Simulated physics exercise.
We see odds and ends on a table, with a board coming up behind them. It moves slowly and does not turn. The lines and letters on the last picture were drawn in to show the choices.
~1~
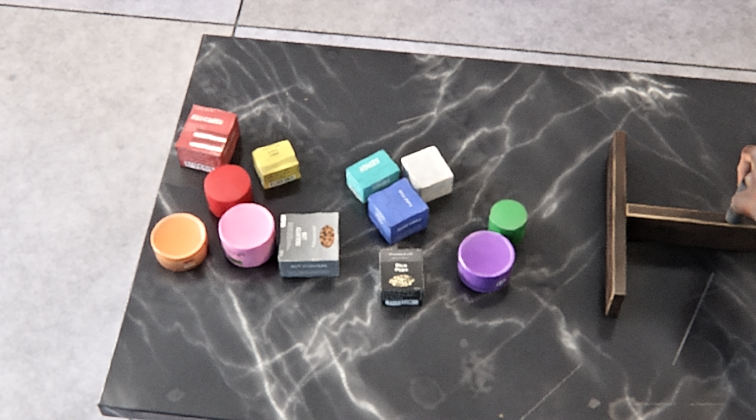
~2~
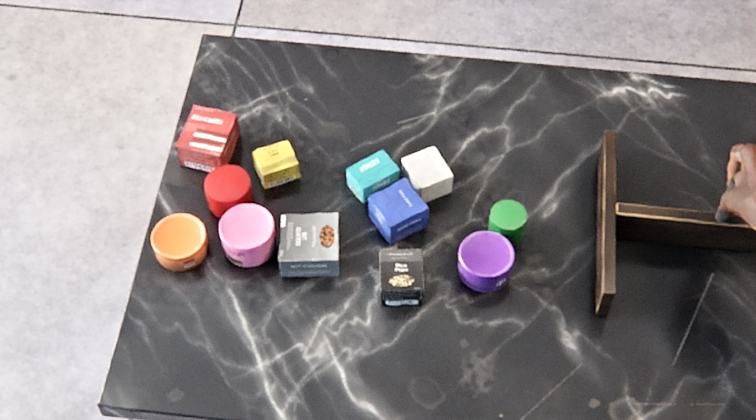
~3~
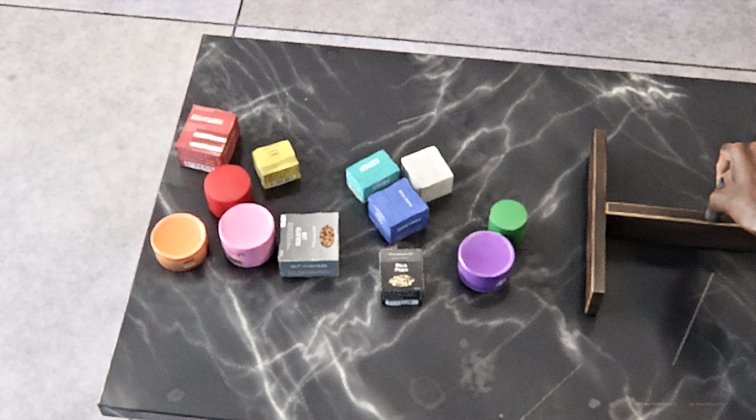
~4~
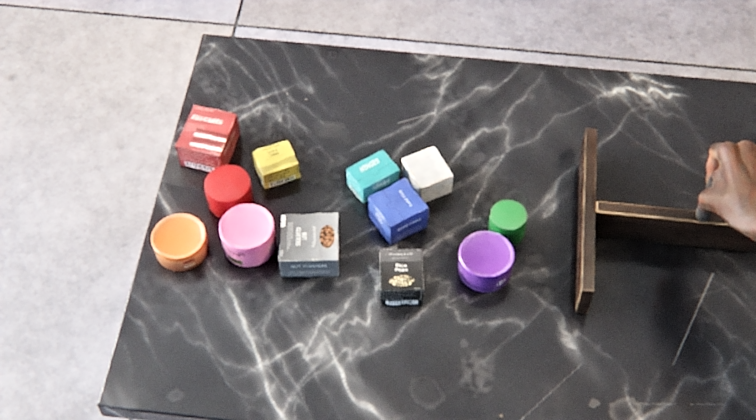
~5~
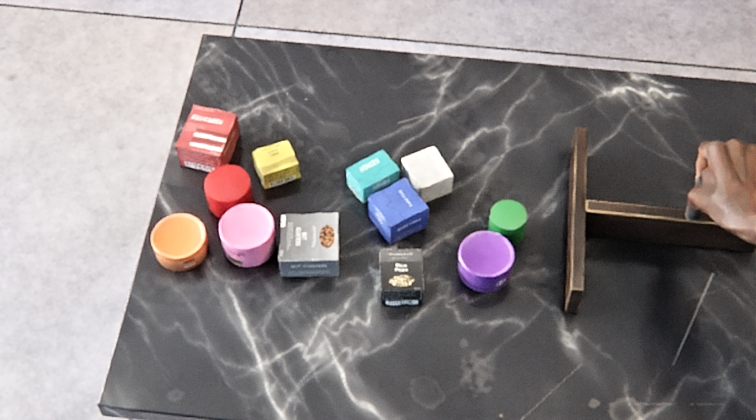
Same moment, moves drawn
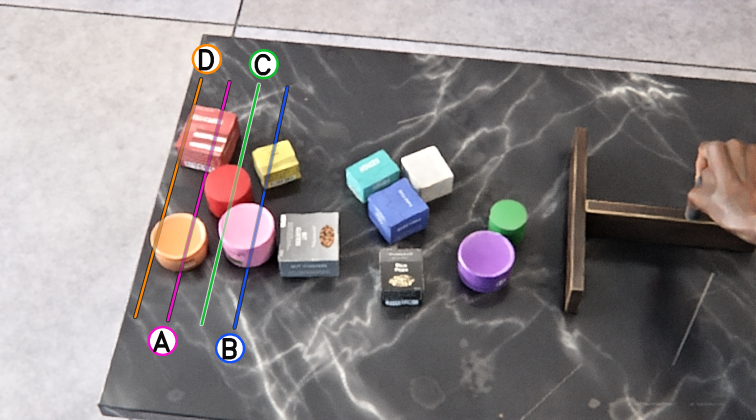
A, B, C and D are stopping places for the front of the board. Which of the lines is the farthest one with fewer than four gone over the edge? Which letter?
Up to line B.
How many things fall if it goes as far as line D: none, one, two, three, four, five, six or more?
By then, six or more.
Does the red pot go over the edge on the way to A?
Yes.
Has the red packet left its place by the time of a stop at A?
Yes.
On the marked copy, A at (201, 193); B at (263, 199); C at (232, 196); D at (171, 190).
Taking B. A third of the way, board (465, 193); black packet (386, 280); purple tub (425, 254).
Two thirds of the way, board (350, 182); orange jar (142, 247); red packet (205, 138).
When it is over, board (265, 174); red packet over the edge; pink tub over the edge; three fallen.
As for the rest, A drops eight; C drops six; D drops eleven.
